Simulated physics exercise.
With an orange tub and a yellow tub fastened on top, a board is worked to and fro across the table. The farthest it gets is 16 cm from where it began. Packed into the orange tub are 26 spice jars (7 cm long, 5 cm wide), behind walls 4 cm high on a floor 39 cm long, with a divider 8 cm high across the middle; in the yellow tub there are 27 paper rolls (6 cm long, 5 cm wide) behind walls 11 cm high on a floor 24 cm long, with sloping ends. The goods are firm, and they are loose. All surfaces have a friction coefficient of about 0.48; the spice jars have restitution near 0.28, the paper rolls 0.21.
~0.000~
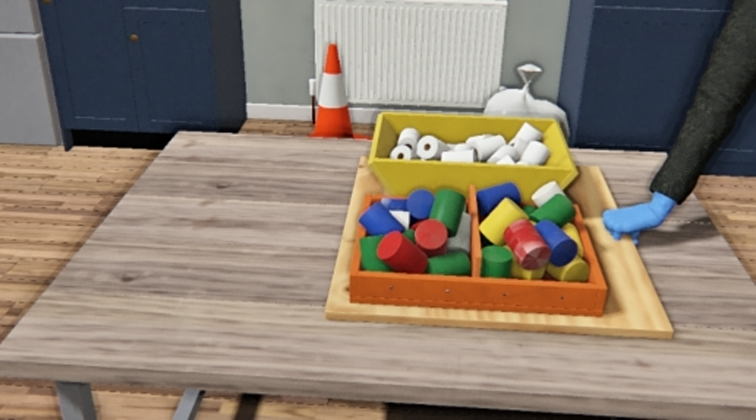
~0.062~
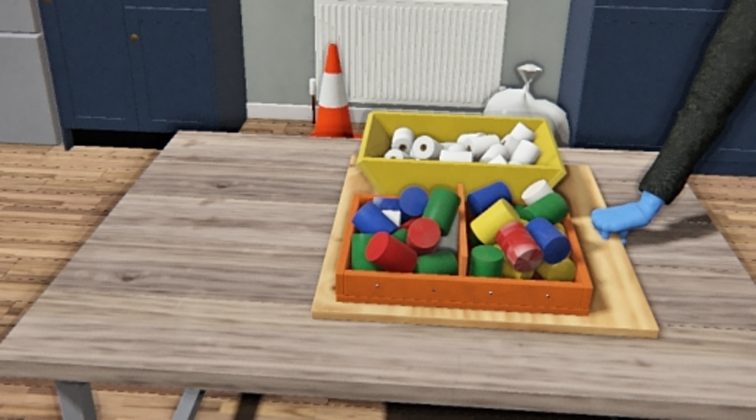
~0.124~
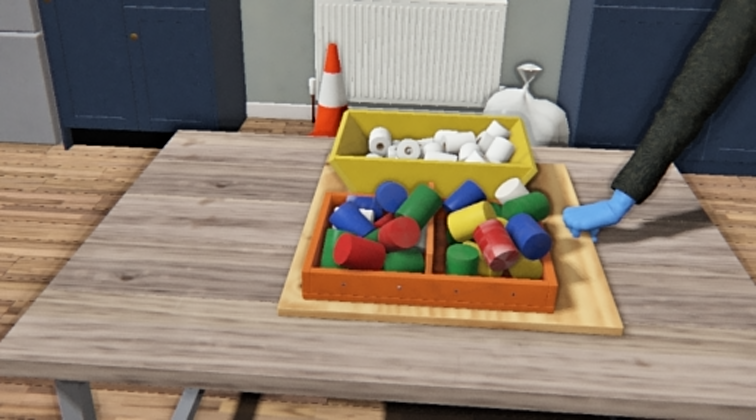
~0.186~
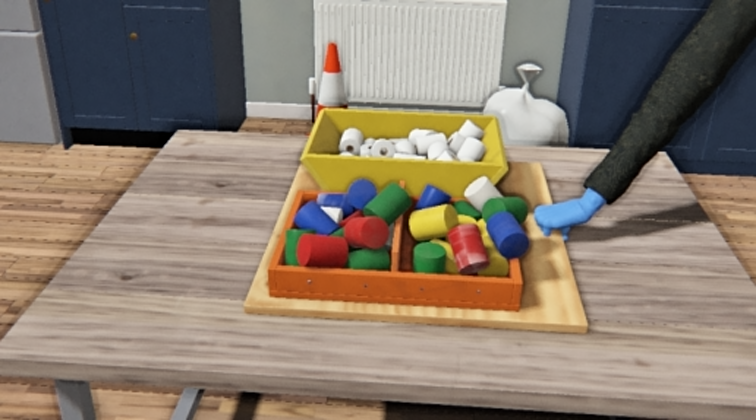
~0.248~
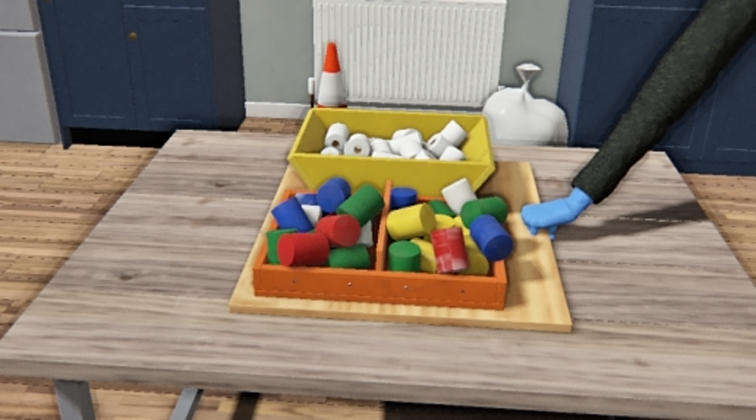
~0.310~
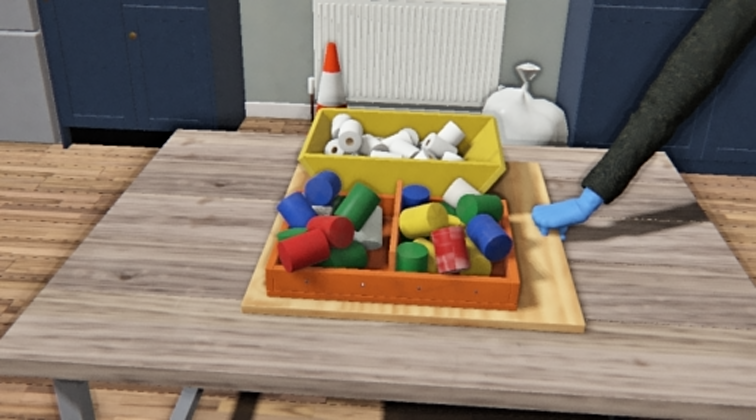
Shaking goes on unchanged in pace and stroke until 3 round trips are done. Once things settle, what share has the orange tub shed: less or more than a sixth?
Result: Sixth exceeded.
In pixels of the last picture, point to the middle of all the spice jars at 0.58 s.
Roughly at (457, 241).
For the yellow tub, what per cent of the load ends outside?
Lost from the yellow tub: 5 percent.
After 0.58 s, the orange tub is down by 4 of 26 and the yellow tub has all 27.
After 0.92 s, the orange tub is down by 7 of 26 and the yellow tub has all 27.
After 1.39 s, the orange tub is down by 8 of 26 and the yellow tub is down by 1 of 27.
Final count (at 2.00 s), the orange tub is down by 8 of 26 and the yellow tub is down by 1 of 27. Asked share, 8 of 26, 31 per cent.
